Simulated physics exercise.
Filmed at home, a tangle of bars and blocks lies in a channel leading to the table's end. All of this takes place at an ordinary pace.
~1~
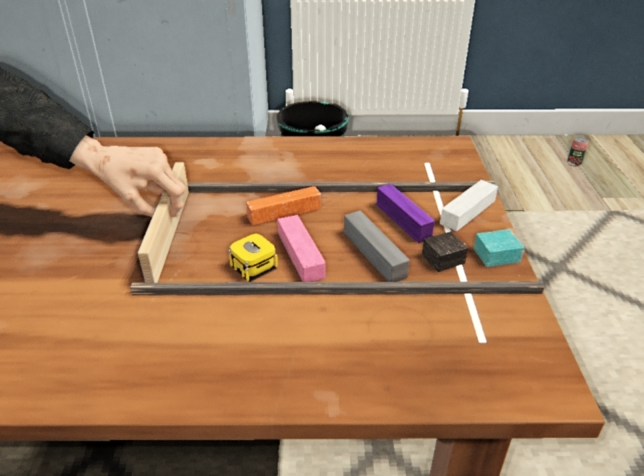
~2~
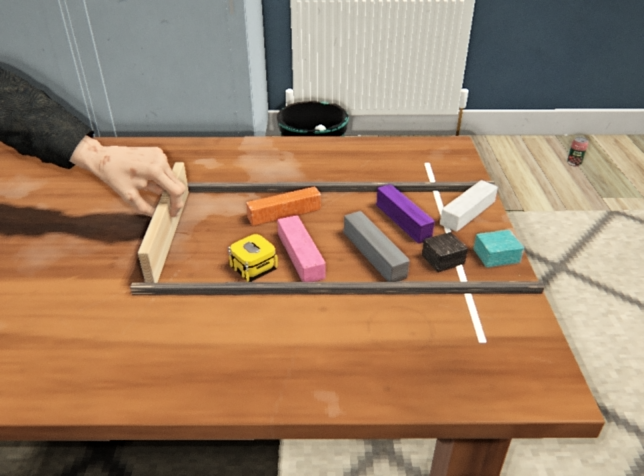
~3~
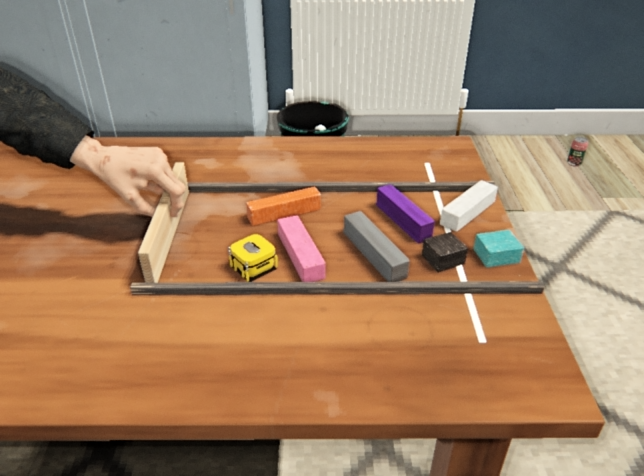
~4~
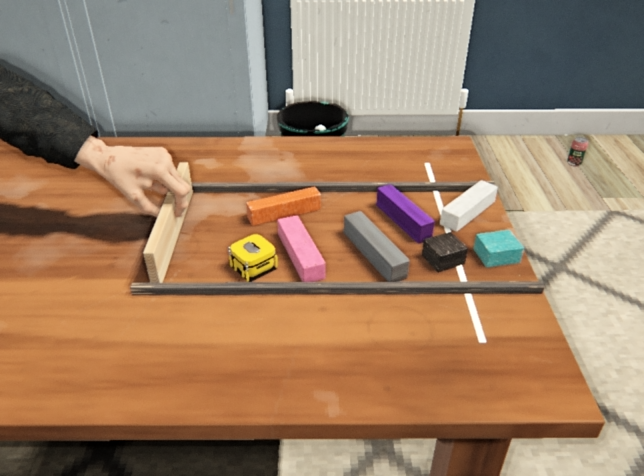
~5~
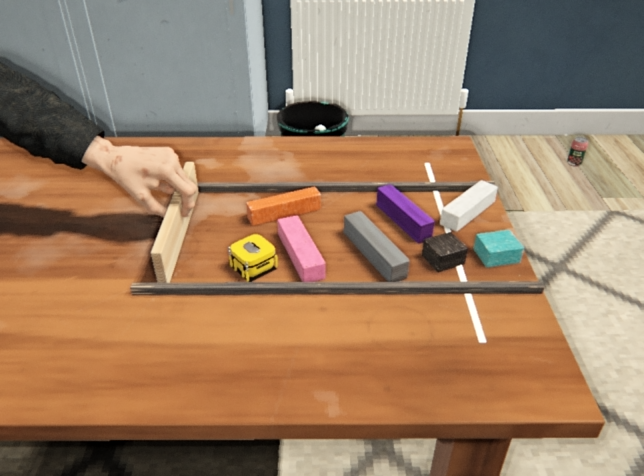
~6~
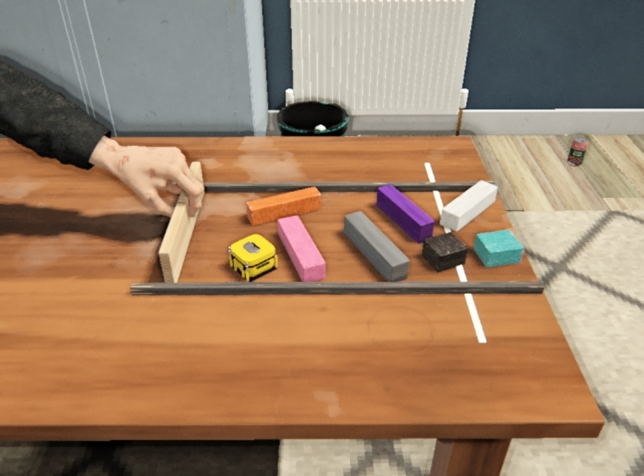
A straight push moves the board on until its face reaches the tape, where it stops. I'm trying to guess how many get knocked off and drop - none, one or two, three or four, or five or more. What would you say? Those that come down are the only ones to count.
The count of pieces that drop is three or four, then.
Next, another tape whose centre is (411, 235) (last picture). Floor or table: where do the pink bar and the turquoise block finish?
Outcome - pink bar is left in place, turquoise block topples off.
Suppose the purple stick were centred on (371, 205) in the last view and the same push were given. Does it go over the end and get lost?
Result: It does not come off.
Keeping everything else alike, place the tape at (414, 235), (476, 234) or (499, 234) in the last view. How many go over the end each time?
First 1, then 5, then 8.
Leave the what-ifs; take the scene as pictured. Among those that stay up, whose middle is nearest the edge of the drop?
Looking at the middles, it's the purple stick.
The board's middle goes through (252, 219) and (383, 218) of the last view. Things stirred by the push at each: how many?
One spot: 2. Other spot: 8.
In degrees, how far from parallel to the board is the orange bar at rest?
Roughly 45°.
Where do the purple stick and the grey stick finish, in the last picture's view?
The first comes to rest at (510, 221), and the second at (508, 237).
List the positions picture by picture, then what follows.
In the first picture, turquoise block (498, 248); white bar (469, 205); black block (445, 251); board (167, 219); tape (449, 234).
In the second picture, white bar (469, 205); board (167, 219).
In the third picture, black block (444, 252); yellow case (253, 258).
In the fourth picture, turquoise block (498, 248); pink bar (300, 248).
In the fifth picture, white bar (469, 205); purple stick (404, 213).
In the sixth picture, turquoise block (498, 248); white bar (469, 205); black block (444, 252); board (185, 219); tape (449, 234).
Soon after, none off yet; turquoise block at rest near (498, 248); white bar at rest near (469, 205); black block at rest near (444, 252).
In the end, the number that fall off is three or four; gone, black block, white bar and turquoise block.
